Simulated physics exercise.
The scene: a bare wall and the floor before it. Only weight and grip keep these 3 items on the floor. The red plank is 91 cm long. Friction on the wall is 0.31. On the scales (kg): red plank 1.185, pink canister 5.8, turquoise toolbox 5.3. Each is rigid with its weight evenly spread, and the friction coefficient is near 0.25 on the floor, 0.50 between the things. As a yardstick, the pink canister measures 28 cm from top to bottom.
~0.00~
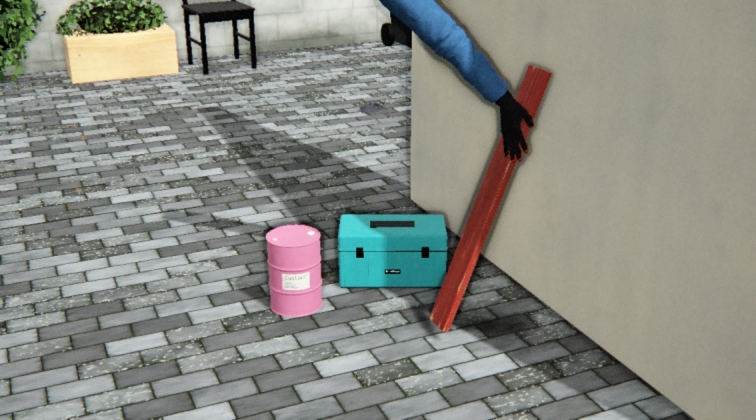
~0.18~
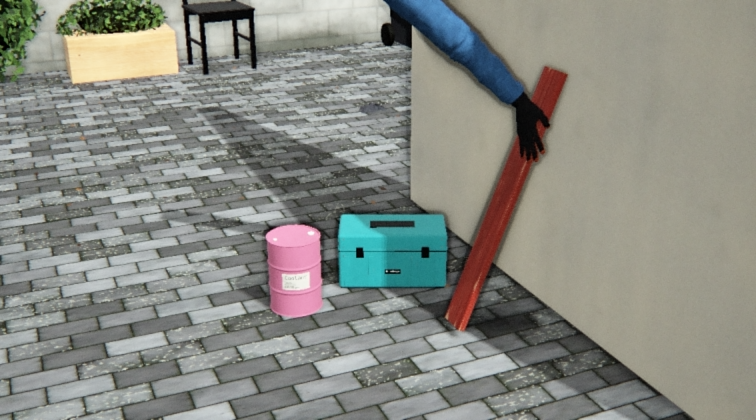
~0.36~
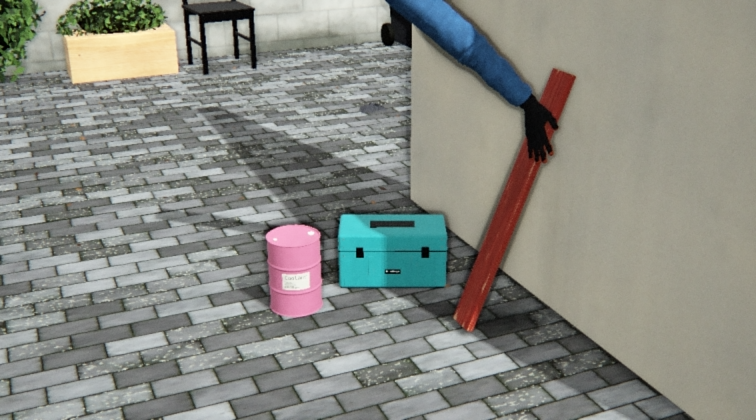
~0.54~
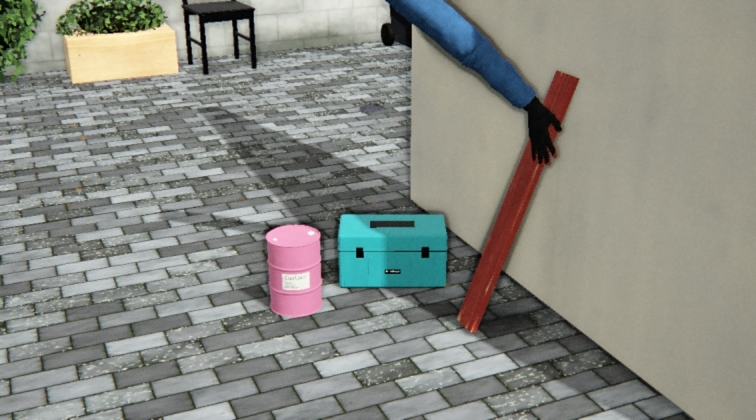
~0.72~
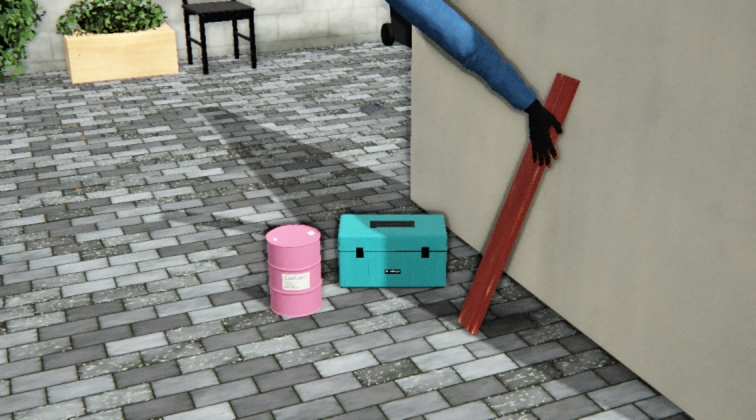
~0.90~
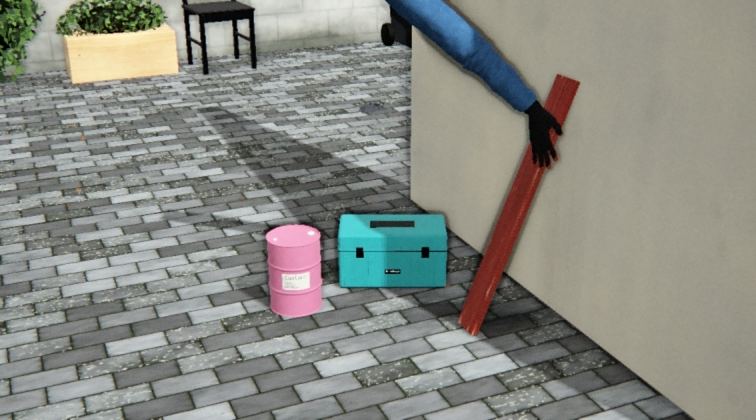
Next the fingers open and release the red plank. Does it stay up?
It holds.
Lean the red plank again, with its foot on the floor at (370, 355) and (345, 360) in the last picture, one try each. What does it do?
First, it gives way; second, it slides down.
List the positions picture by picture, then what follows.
In the first picture, 12 cm from its place; red plank (488, 201); pink canister (295, 270).
In the second picture, 6 cm from its place; red plank (504, 201); pink canister (295, 270).
In the third picture, 3 cm from its place; red plank (512, 203); pink canister (295, 270).
In the fourth picture, 1 cm from its place; red plank (515, 204); pink canister (295, 270).
The fifth picture shows leant on the wall, still held; red plank (516, 206); pink canister (295, 270).
The sixth picture shows leant on the wall, still held; red plank (516, 208); pink canister (295, 270).
After 1.10 s, nothing has stirred.
After 1.40 s, red plank resting near (516, 208).
At rest (2.2 s), all 3 in place, give or take 10 cm. Seen from the same camera at the end, red plank near (516, 208). The plank remains leaning.
